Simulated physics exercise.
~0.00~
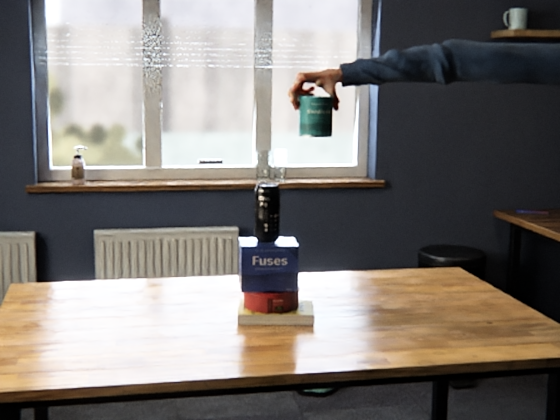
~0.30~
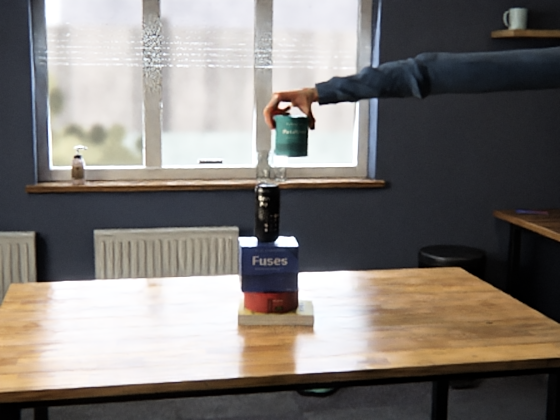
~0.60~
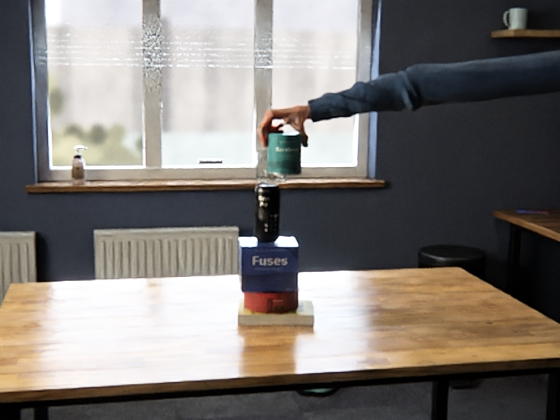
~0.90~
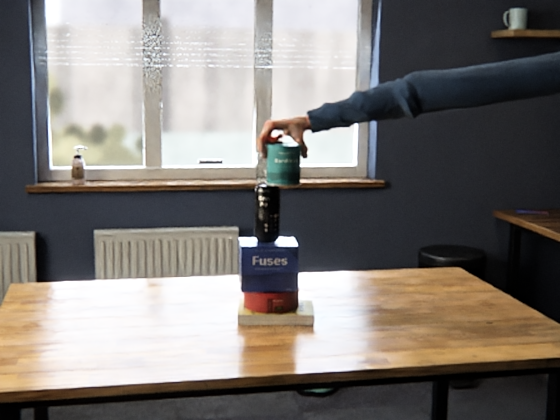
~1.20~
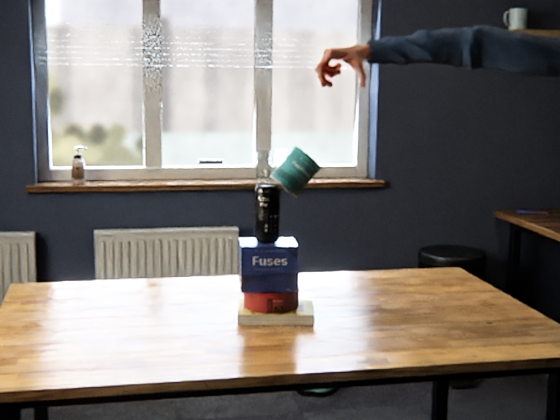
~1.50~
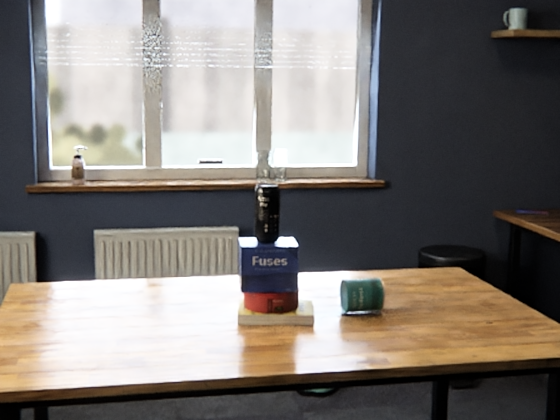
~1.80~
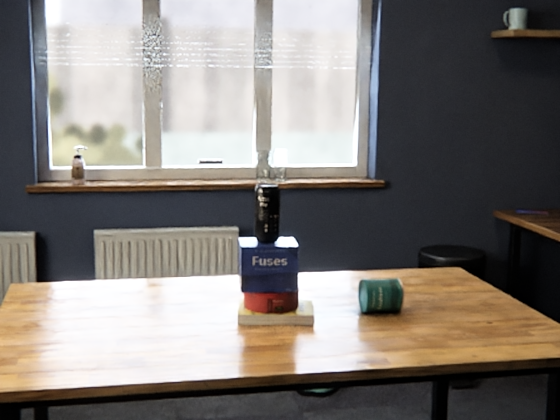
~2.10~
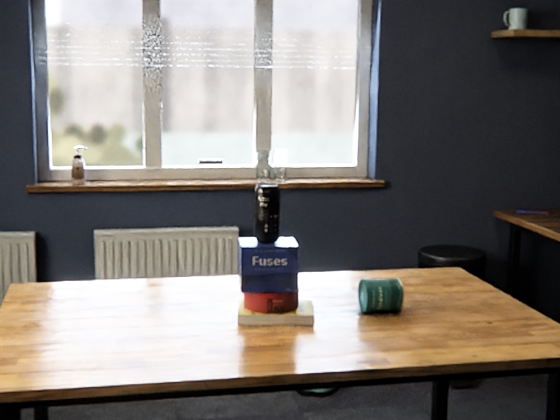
An arm in a dark blue sleeve reaches in from the right, holding a turquoise tin above a wooden table, seen from the front in a dark-walled room with a window and radiators behind. On the table stands a stack with a pale yellow book at the bottom, then a red tub, a blue box marked Fuses and a black can. The hand moves the tin left and lowers it onto the can, then lets go and draws back. The tin tips off to the right and drops to the table. It rolls slightly right and stops on its side, while the other four things remain stacked.
